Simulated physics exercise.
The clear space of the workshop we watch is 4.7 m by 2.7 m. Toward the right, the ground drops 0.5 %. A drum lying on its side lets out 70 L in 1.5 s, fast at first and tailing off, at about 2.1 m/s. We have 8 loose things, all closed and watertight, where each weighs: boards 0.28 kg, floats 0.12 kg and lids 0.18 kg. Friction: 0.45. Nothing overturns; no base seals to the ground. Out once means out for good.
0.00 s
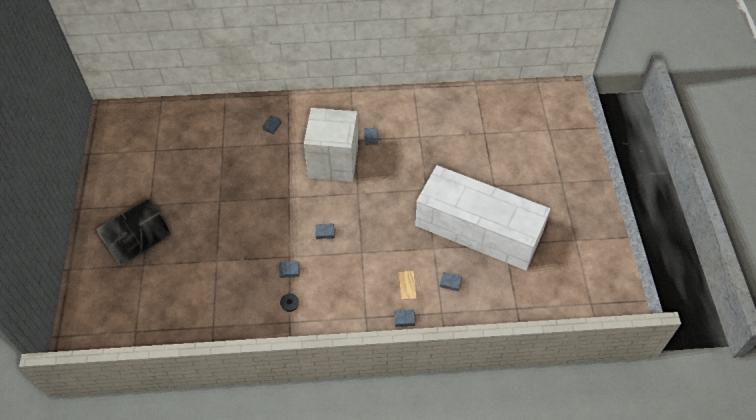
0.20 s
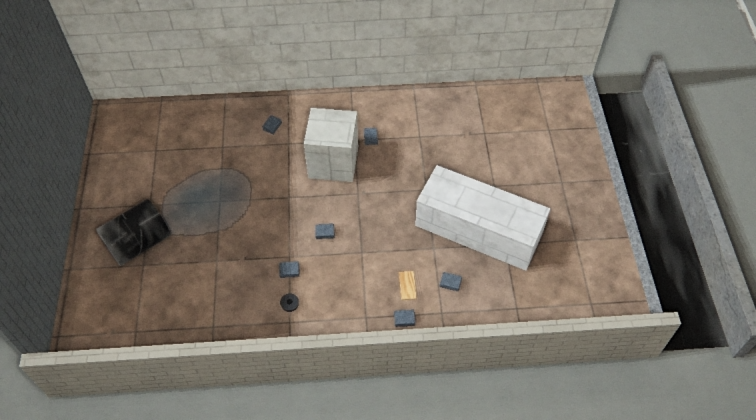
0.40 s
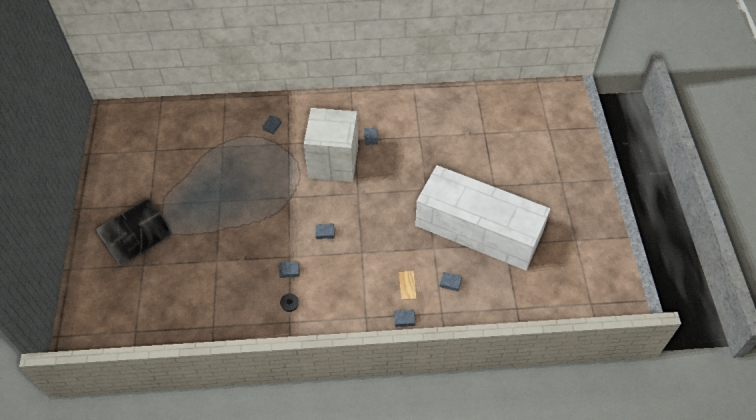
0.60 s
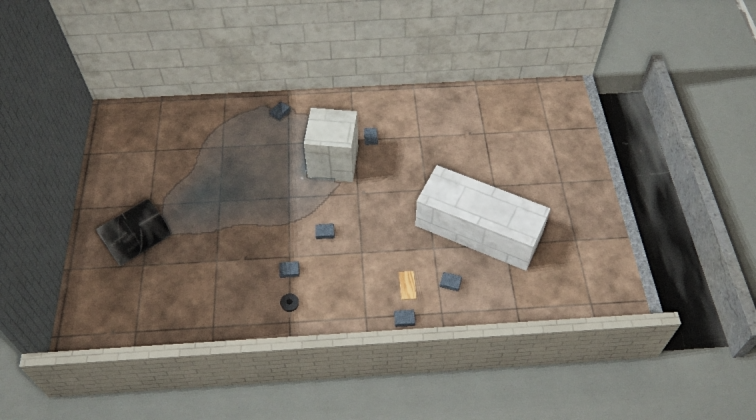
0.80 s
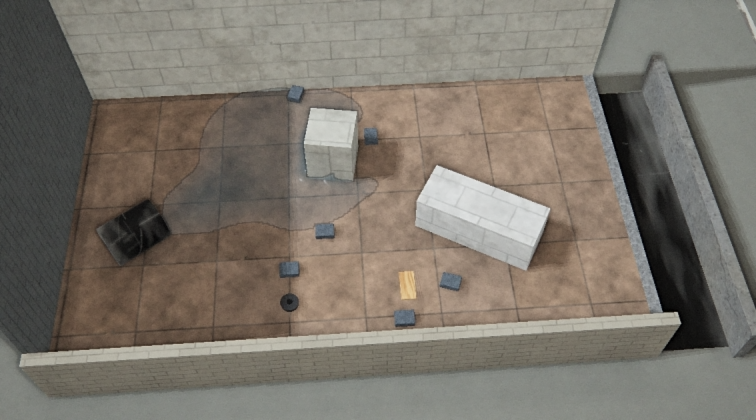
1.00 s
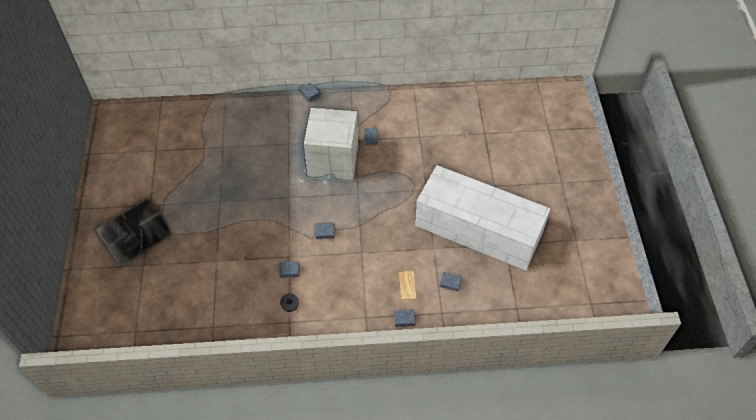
Water spread from a dark drum on the left across the tiled floor, flowing around the smaller pale block and pushing one small dark object toward the back wall while the others stayed put.
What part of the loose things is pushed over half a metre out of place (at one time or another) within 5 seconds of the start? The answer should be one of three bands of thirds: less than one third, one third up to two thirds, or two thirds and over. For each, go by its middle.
It falls in the band less than one third.
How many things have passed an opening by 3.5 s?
1.
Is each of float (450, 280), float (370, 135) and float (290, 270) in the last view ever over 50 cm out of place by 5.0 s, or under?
In that order: Past it, short of it, less.
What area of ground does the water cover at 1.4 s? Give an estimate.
2.5 m2.
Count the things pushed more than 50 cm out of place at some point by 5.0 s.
2 of them.
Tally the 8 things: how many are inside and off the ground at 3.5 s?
That would be 1 of them.
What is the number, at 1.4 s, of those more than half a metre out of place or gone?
By that point, 1.
After 1.4 s 1 of 8 are over 50 cm from their spots; 1 afloat.
After 2.2 s 1 of 8 are over 50 cm from their spots; 1 afloat.
After 3.5 s 1 of 8 are over 50 cm from their spots; 1 afloat.
After 5.0 s 2 of 8 are over 50 cm from their spots, and 2 have been at some point; 1 afloat.
